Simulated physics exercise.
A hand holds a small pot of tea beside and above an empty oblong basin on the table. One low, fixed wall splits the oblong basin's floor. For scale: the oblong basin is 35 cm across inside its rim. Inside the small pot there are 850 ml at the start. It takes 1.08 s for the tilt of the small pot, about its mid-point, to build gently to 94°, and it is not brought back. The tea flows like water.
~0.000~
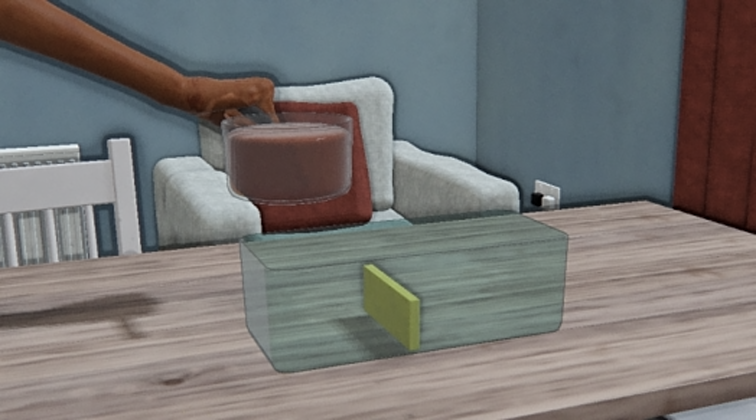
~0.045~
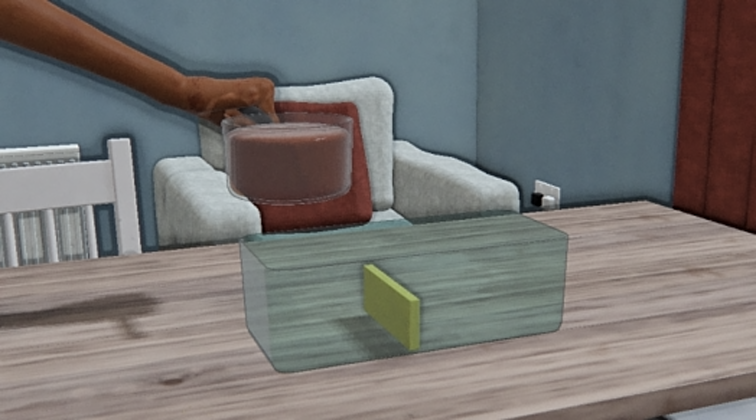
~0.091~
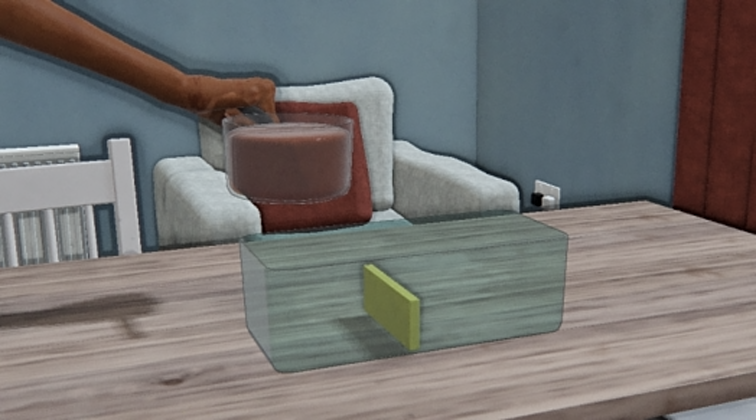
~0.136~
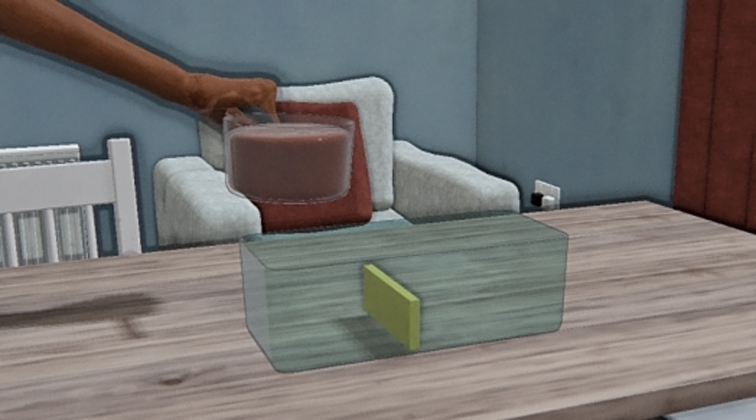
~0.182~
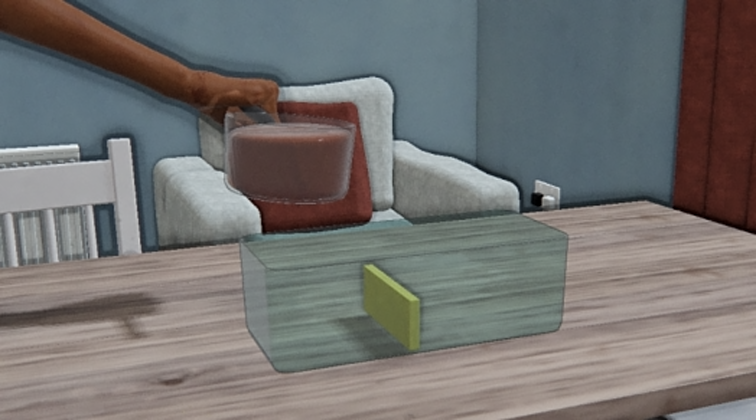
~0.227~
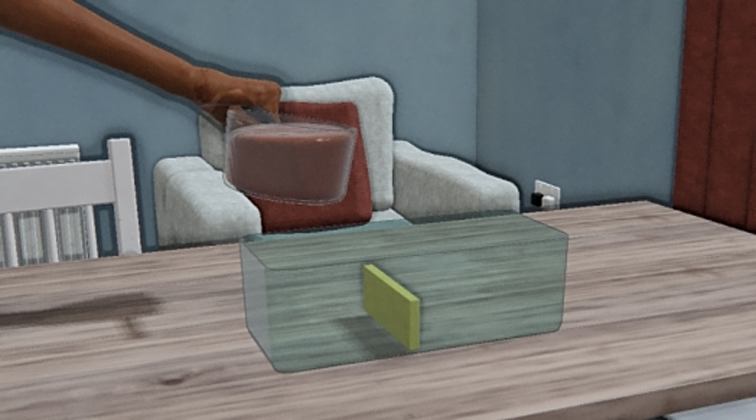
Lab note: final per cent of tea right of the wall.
Approx. 65 %.
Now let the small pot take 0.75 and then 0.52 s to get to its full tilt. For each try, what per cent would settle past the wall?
In turn about 60 and 50 per cent.
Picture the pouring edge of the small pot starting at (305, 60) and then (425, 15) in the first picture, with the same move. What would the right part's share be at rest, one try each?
In order, 30 and 95 per cent.
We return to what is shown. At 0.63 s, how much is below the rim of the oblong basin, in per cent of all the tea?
Near 12 in a hundred.
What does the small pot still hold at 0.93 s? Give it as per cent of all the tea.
18 per cent or so.
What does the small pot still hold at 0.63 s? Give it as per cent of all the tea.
At that time about 66 in a hundred parts are still held.
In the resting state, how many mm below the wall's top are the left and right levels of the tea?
The left side gives some 46 mm, the right side some 38 mm.
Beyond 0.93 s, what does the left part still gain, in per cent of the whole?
Around 22 in a hundred.
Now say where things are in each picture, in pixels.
In the first picture, it leans 0°; its right rim is at (348, 119); the tea meets the walls at (226, 135) and (344, 127); the oblong basin's rim runs from (252, 255) to (539, 224); the wall's top is at (390, 283).
In the second picture, it leans 0°; its right rim is at (348, 119); the tea meets the walls at (226, 135) and (344, 127).
In the third picture, it leans 2°; its right rim is at (349, 121); the tea meets the walls at (226, 135) and (345, 129).
In the fourth picture, it leans 4°; its right rim is at (350, 123); the tea meets the walls at (227, 134) and (345, 129).
In the fifth picture, it leans 6°; its right rim is at (351, 126); the tea meets the walls at (228, 134) and (347, 130).
In the sixth picture, it leans 10°; its right rim is at (352, 130); the tea meets the walls at (229, 135) and (349, 129).
Then, 0.63 s in, the tilt is 60° and 66 per cent is still to pour, 2 is left of the wall and 9 right of it.
Then, 0.93 s in, the tilt is 90° and 18 per cent is still to pour, 12 is left of the wall and 62 right of it.
Then, 1.24 s in, the tilt is 94° and 3 per cent is still to pour, 29 is left of the wall and 65 right of it.
Then, 1.58 s in, the tilt is 94° and 1 per cent is still to pour, 34 is left of the wall and 65 right of it.
Finally, 35 per cent lies left of the wall, 65 right of it and 0 outside.
